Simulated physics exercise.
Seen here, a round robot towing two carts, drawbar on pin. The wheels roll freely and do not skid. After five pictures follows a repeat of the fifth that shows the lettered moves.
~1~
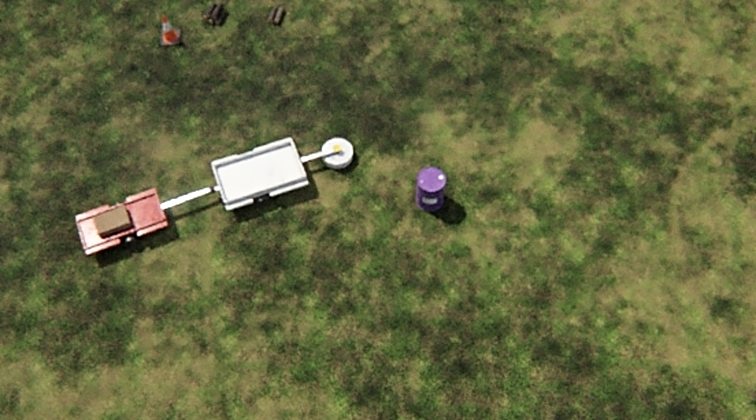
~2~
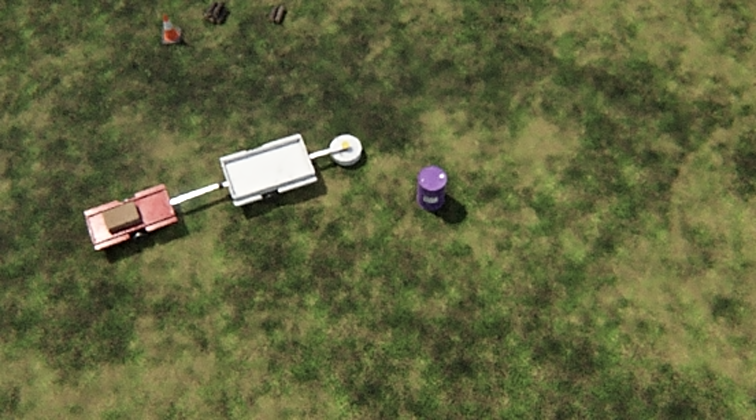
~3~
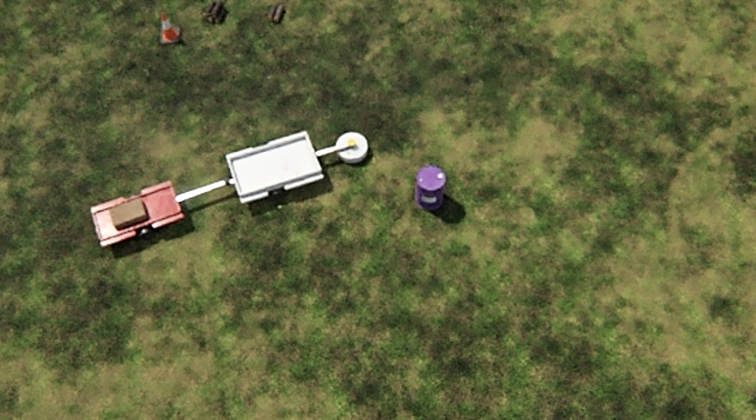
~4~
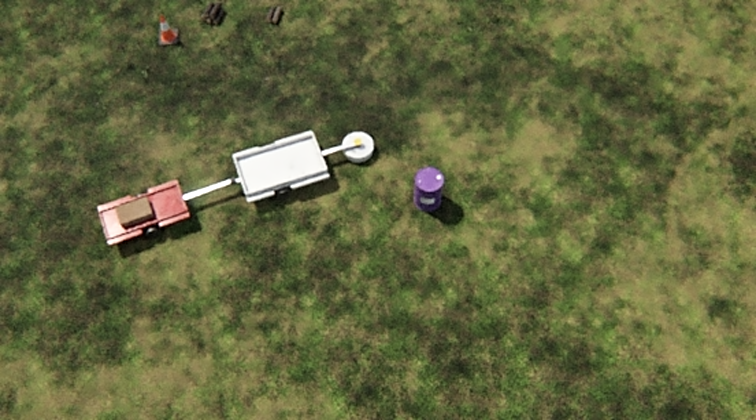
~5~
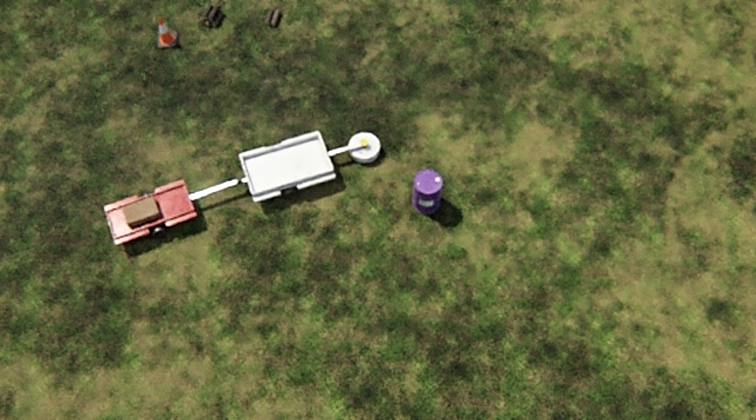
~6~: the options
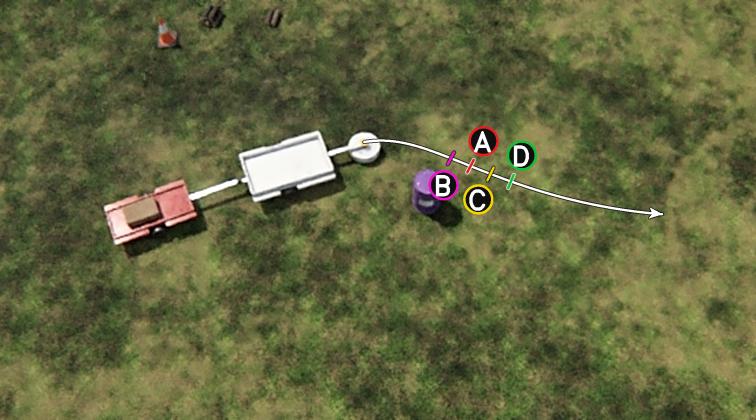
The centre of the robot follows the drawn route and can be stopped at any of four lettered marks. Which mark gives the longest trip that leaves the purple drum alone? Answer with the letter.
It should halt at B.
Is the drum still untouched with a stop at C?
For that mark, no.
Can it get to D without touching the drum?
No.
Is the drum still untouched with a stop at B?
Yes.
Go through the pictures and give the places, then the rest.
The first frame shows purple drum (430, 200); robot (337, 152); white cart (259, 173).
The second frame shows robot (346, 149); white cart (268, 169); red cart (130, 216); purple drum (431, 199).
The third frame shows robot (352, 147); white cart (274, 166); red cart (137, 213); purple drum (429, 198).
The fourth frame shows robot (358, 146); white cart (281, 165); red cart (143, 211); purple drum (428, 200).
The fifth frame shows robot (364, 147); white cart (287, 165); red cart (150, 211); purple drum (426, 202).
On the marked copy, A at (471, 166); B at (451, 158); C at (491, 174); D at (511, 181); the route from (364, 142) via (507, 180) to (662, 214).
Following B. Soon after the start, robot (394, 146), last cart (180, 200).
Later, robot (426, 154), last cart (210, 189).
In the end, robot (450, 163), last cart (234, 181); nothing has been touched.
As for the rest, A is too far, the drum has been hit; C is too far, the drum has been hit; D is too far, the drum has been hit.
